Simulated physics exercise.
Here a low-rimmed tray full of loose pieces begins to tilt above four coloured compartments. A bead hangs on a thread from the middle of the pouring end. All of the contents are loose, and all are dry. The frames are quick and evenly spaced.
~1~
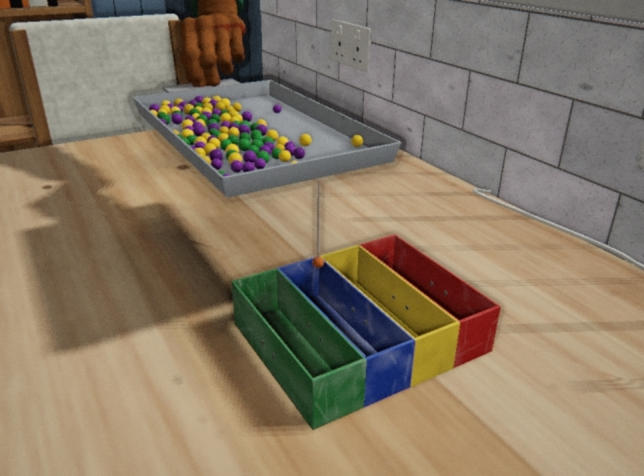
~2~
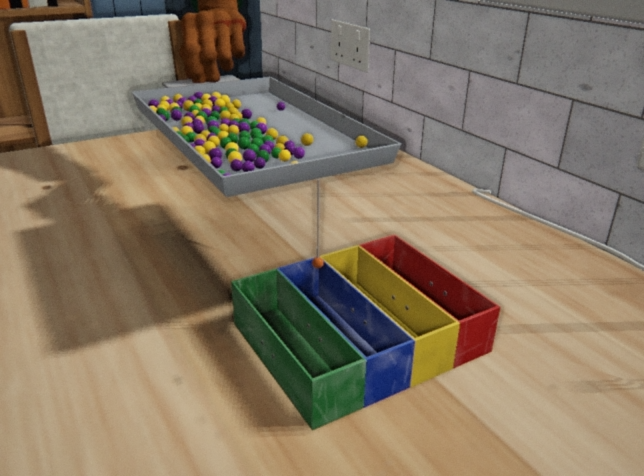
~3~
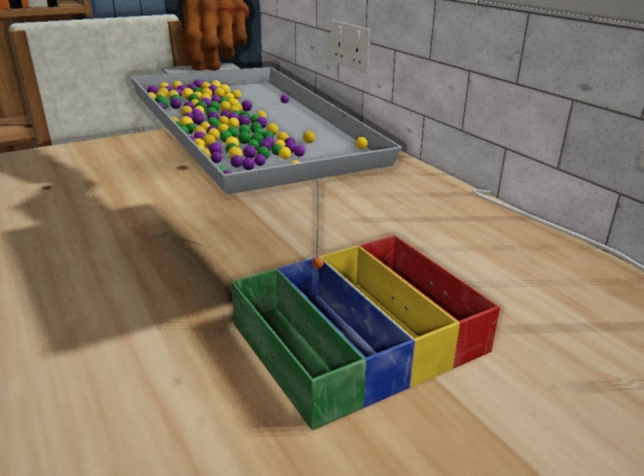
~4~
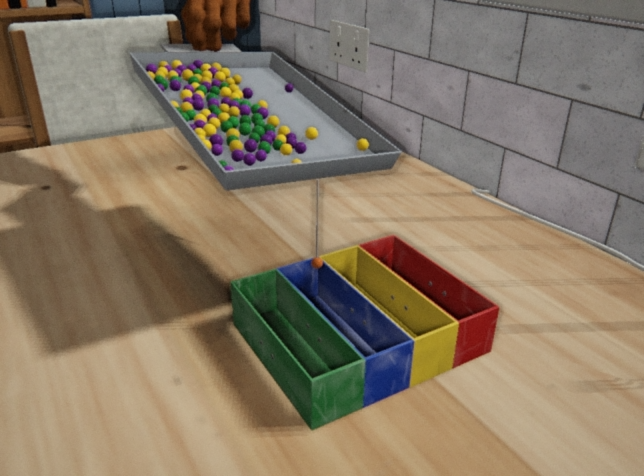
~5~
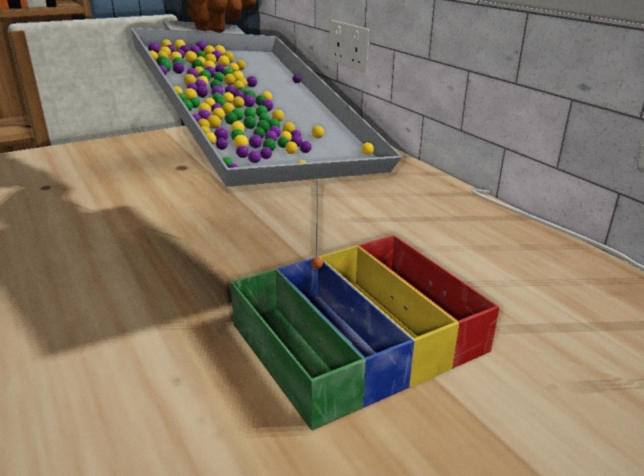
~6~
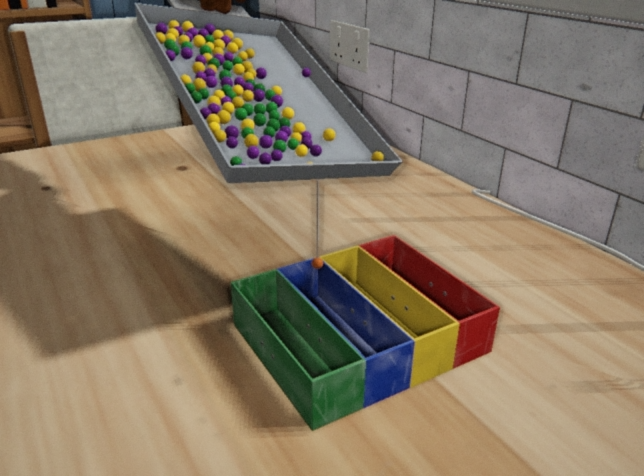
A grey tray of loose yellow, purple and green beads hangs above a pale wooden table, seen from slightly above, with a grey block wall, a socket and a white towel behind. Below it sit open green, blue, yellow and red compartments, left to right, with a small orange bead by a thread. A brown hand rises at the tray's far end, steepening its slope as the beads shift slightly, while the camera stays still.
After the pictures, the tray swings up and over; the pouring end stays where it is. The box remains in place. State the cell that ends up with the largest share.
It is the red cell.
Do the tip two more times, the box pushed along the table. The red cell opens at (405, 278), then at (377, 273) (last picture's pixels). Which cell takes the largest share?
In turn: The red one; the red cell.
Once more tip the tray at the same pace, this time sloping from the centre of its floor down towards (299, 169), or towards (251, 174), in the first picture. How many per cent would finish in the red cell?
Lab note: Try one about 0 %, try two 0 %.
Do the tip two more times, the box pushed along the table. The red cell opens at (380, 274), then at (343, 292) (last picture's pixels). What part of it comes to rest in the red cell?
Roughly 40% first, roughly 0% second.
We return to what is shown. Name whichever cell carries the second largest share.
The cell in yellow.
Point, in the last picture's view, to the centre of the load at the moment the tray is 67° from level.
Centre estimate: (377, 172).
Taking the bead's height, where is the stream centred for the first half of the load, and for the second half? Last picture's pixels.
First close to (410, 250), next close to (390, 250).
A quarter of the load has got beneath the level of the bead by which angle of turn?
About 70°.
Just after the last frame, tray tipped steeply; roughly two thirds on the tray; about a tenth in the red cell; about a tenth in the yellow cell; roughly a quarter falling or outside the box.
A moment on, tray tipped past a quarter turn; about a tenth on the tray; roughly half in the red cell; roughly a quarter in the yellow cell; just a few in the blue cell; roughly a quarter falling or outside the box.
Further on, tray tipped past a quarter turn; roughly half in the red cell; roughly a quarter in the yellow cell; just a few in the blue cell; about a tenth falling or outside the box.
When it is over, tray tipped past a quarter turn; roughly half in the red cell; roughly a quarter in the yellow cell; just a few in the blue cell; not one in the green cell; about a tenth outside the box.
